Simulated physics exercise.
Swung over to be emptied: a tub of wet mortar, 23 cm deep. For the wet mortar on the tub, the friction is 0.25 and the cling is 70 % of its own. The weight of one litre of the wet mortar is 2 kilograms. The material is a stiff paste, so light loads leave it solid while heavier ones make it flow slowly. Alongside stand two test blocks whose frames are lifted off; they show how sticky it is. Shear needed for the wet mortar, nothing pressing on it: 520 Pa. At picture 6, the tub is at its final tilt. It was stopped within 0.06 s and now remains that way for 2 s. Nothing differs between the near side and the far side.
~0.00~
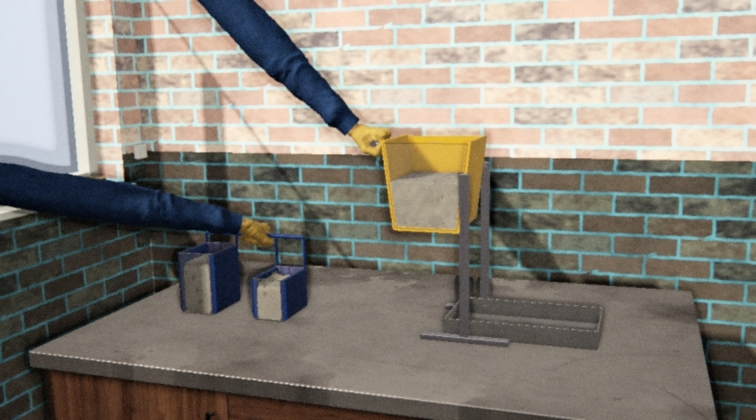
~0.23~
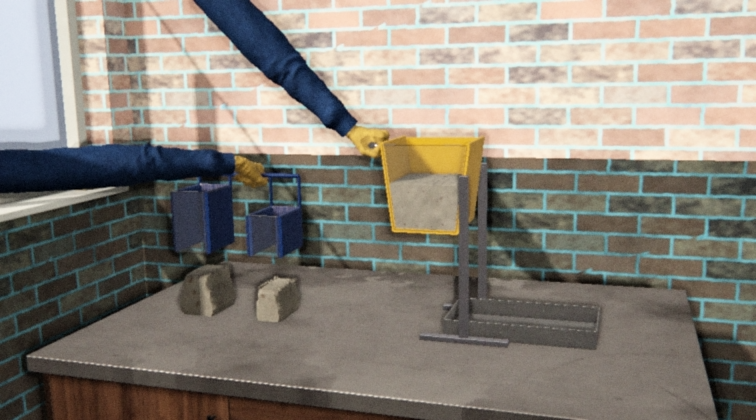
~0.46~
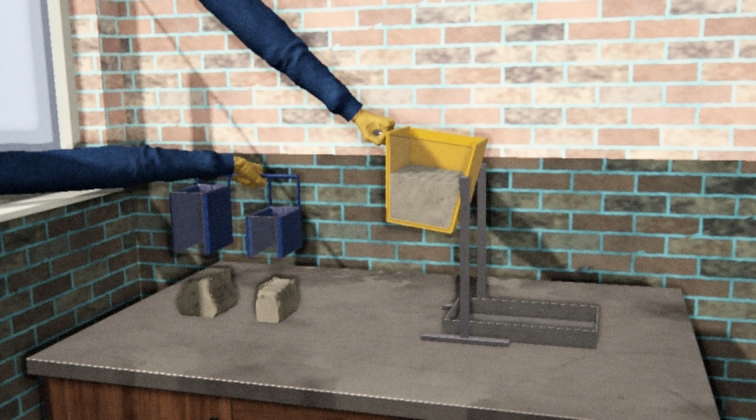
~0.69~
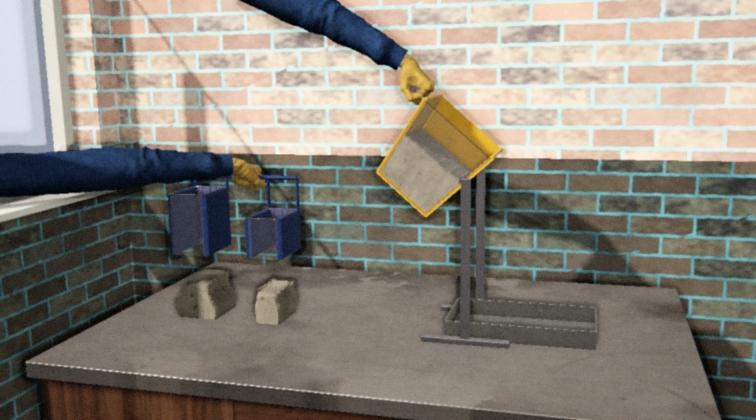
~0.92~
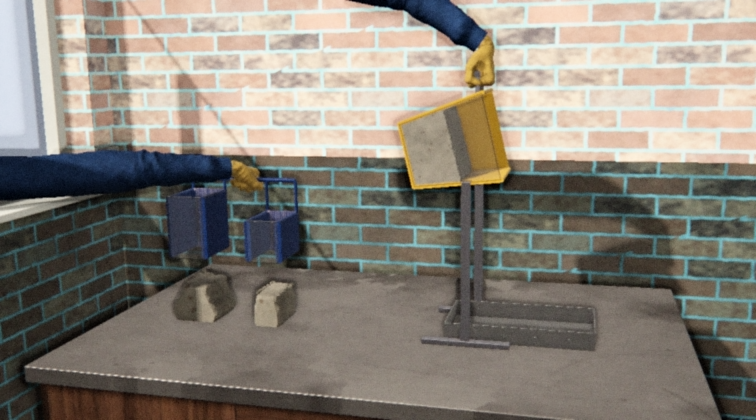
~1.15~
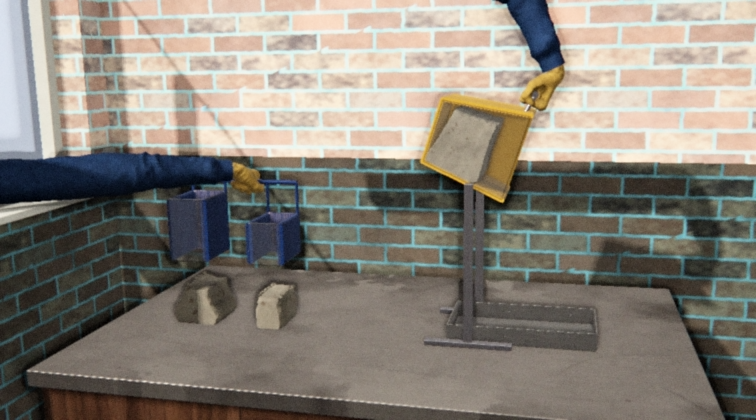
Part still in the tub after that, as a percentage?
Close to 0 %.
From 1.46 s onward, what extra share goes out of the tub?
About 35 percent.
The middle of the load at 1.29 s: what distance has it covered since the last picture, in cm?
The distance comes to some 8 cm.
After 1.29 s, the tub is at 108 degrees and holds 91 %.
After 1.46 s, the tub is at 108 degrees and holds 34 %.
After 1.63 s, the tub is at 108 degrees and holds 0 %.
After 1.80 s, the tub is at 108 degrees and holds 0 %.
After 3.15 s, at the end, the tub is at 108 degrees and holds 0 %.
